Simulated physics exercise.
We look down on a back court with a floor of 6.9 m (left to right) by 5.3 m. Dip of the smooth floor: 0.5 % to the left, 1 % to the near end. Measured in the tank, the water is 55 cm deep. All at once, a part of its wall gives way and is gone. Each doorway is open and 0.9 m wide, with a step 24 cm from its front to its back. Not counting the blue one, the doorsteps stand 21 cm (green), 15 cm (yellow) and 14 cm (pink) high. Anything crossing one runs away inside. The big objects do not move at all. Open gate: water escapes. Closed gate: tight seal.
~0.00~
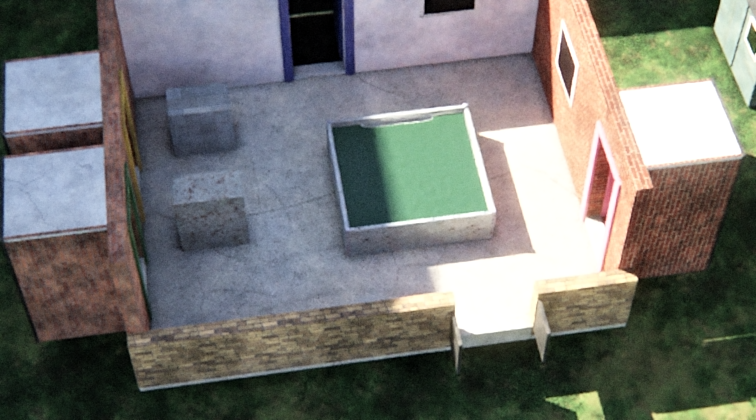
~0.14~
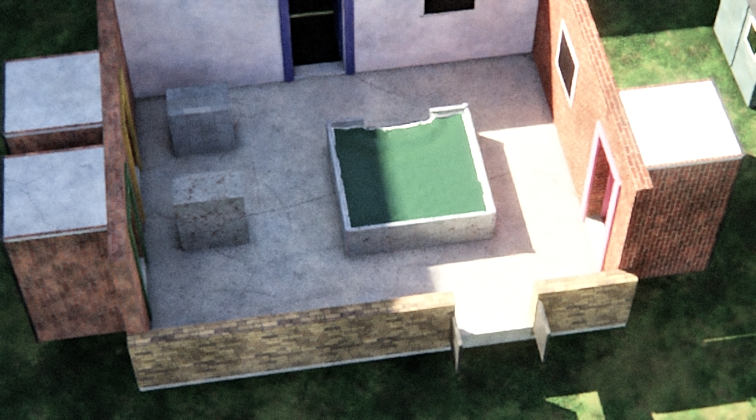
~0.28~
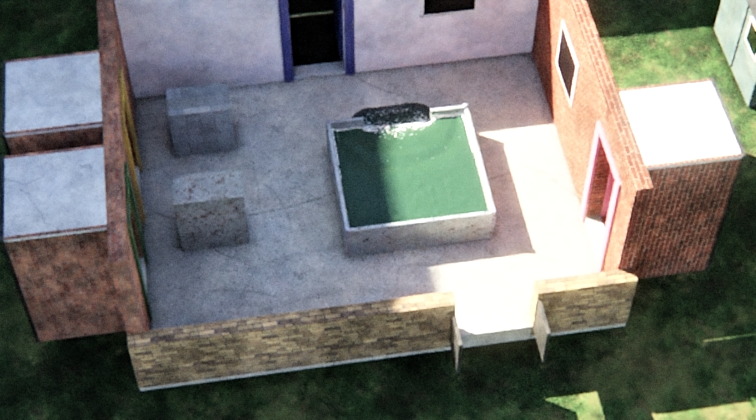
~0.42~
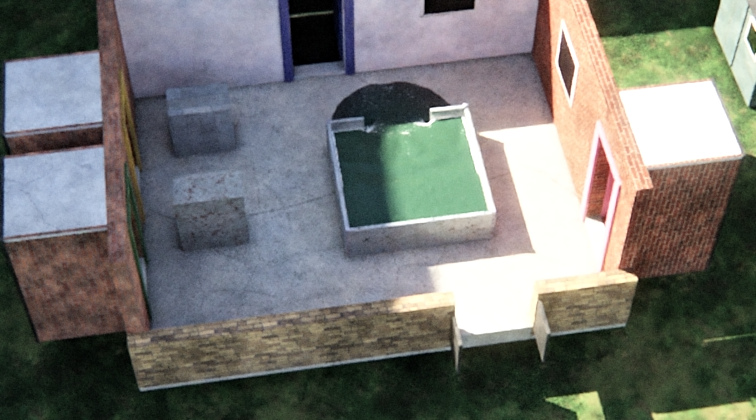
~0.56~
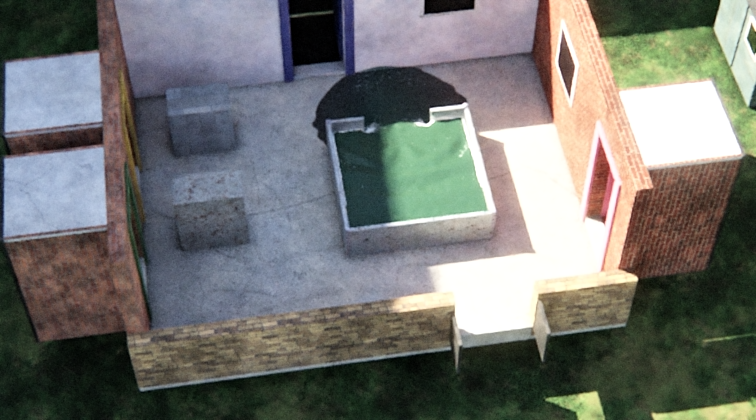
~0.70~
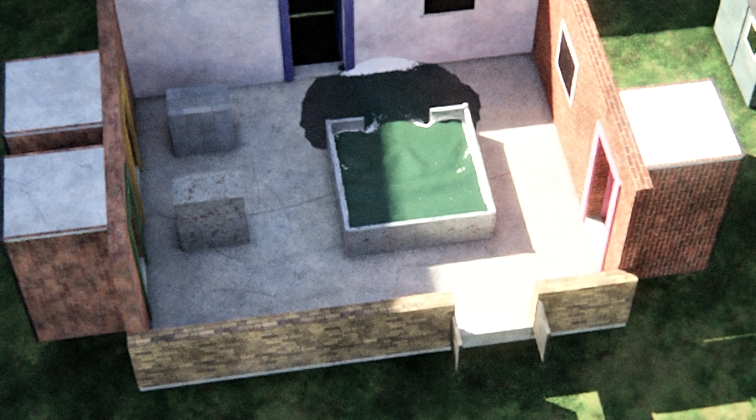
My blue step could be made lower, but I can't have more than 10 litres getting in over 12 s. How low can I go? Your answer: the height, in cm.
You could bring it down to roughly 22 cm.
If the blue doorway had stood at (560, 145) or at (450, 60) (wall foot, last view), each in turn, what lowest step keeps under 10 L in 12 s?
About 5.5 cm, then about 18 cm.
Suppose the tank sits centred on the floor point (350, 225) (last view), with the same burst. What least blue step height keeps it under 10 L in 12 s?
Minimum: Approx. 27 cm.
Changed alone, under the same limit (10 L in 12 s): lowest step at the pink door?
Pink: 8.0 cm.
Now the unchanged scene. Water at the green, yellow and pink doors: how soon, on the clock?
Arrives: Green 4.5 s / yellow 3.2 s / pink 3.4 s.
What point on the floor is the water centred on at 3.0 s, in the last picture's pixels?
(398, 150) or so.
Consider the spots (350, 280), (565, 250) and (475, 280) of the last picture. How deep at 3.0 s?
In that order: 0, 0 and 0 cm.
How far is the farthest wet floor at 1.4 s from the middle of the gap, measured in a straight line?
Roughly 2.8 m from the gap.
After 1.4 s water covers 15 % of the floor, deepest (36 cm) near (377, 73); 20 cm at the blue door, 15 litres in over its 8 cm step.
After 3.0 s water covers 35 % of the floor, deepest (27 cm) near (533, 62); 16 cm at the blue door, 106 litres in over its 8 cm step.
After 12.0 s water covers 100 % of the floor, deepest (14 cm) near (153, 353); 5 cm at the blue door, 169 litres in over its 8 cm step.
At the blue door as built, the water arrived by 0.8 s and peaked near 20 cm at 1.6 s.
With a step of 19 cm, 22 litres would have come in within the 12 s; with 26 cm, 2 litres. So under 10 litres takes about 22 cm.
